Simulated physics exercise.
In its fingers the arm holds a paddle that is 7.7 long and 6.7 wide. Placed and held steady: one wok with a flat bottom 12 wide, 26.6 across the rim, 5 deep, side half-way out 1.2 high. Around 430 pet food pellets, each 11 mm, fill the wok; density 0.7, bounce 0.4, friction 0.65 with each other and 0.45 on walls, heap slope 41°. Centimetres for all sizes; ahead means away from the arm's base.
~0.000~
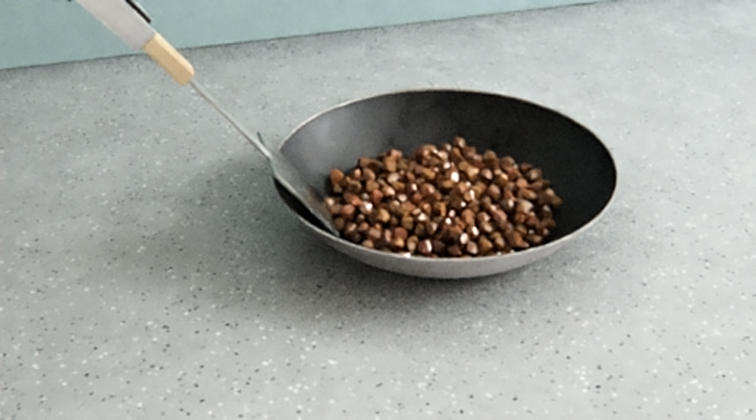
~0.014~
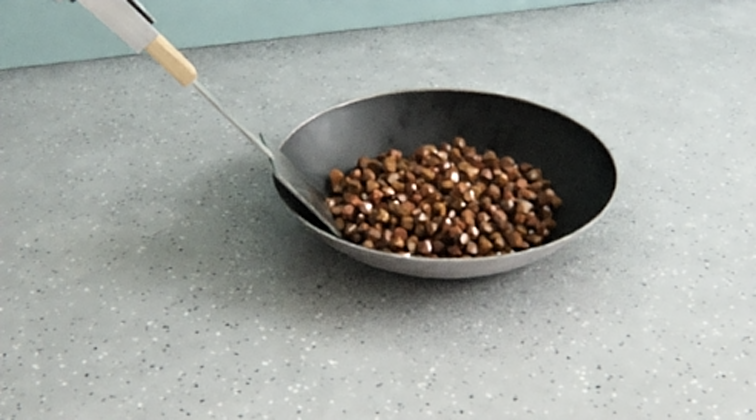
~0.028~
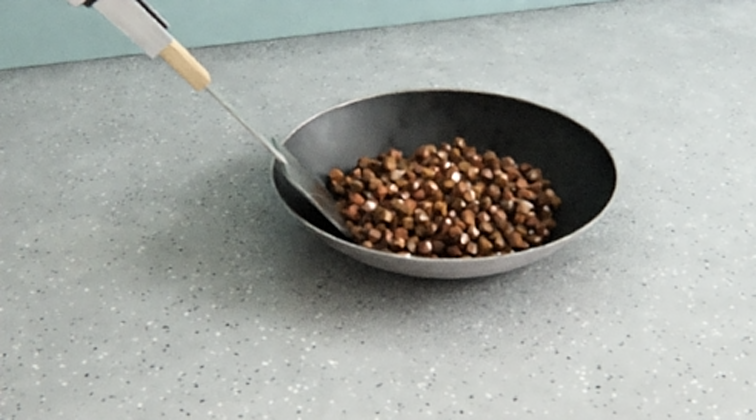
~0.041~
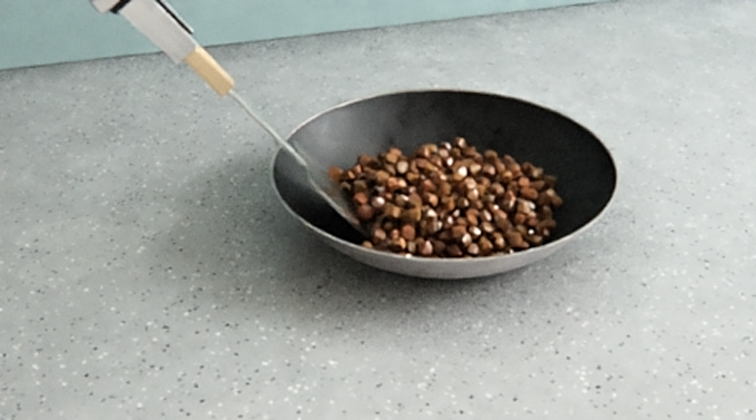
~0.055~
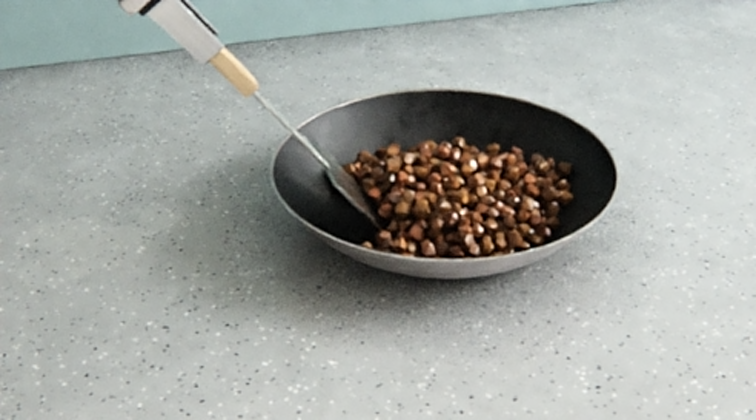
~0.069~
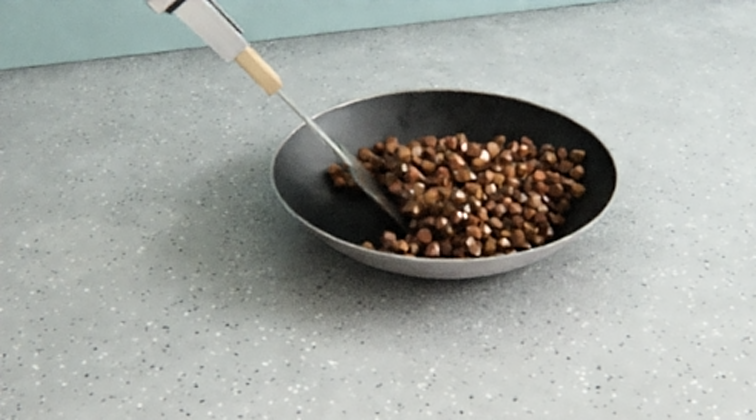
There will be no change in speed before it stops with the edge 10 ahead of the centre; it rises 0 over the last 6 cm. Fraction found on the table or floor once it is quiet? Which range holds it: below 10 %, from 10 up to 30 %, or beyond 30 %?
The range beyond 30 %.
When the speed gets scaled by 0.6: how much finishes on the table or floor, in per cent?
Estimate: Close to 30 %.
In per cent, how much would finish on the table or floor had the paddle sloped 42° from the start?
It would come to roughly 40 percent.
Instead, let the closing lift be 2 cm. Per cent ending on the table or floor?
It comes to around 35 percent.
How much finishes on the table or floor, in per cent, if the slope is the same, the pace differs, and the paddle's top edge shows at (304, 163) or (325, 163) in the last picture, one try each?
Roughly 25 per cent, then roughly 35 per cent.
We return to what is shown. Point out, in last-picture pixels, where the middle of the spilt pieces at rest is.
Near (745, 169).
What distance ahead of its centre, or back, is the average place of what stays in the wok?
About 2.5 centimetres ahead.
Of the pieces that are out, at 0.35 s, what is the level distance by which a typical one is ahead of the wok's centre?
About 22 cm.
After 0.10 s, sloping 53°, highest piece 6 above the table; 426 in the wok.
After 0.14 s, sloping 53°, highest piece 7 above the table; 422 in the wok, 4 on the blade or in flight.
After 0.35 s, sloping 53°, highest piece 10 above the table; 256 in the wok, 76 on the table or floor, 94 on the blade or in flight.
After 1.40 s, sloping 53°, highest piece 6 above the table; 256 in the wok, 170 on the table or floor.
In the end, 256 in the wok, 170 on the table or floor. That is 40 % on the table or floor.
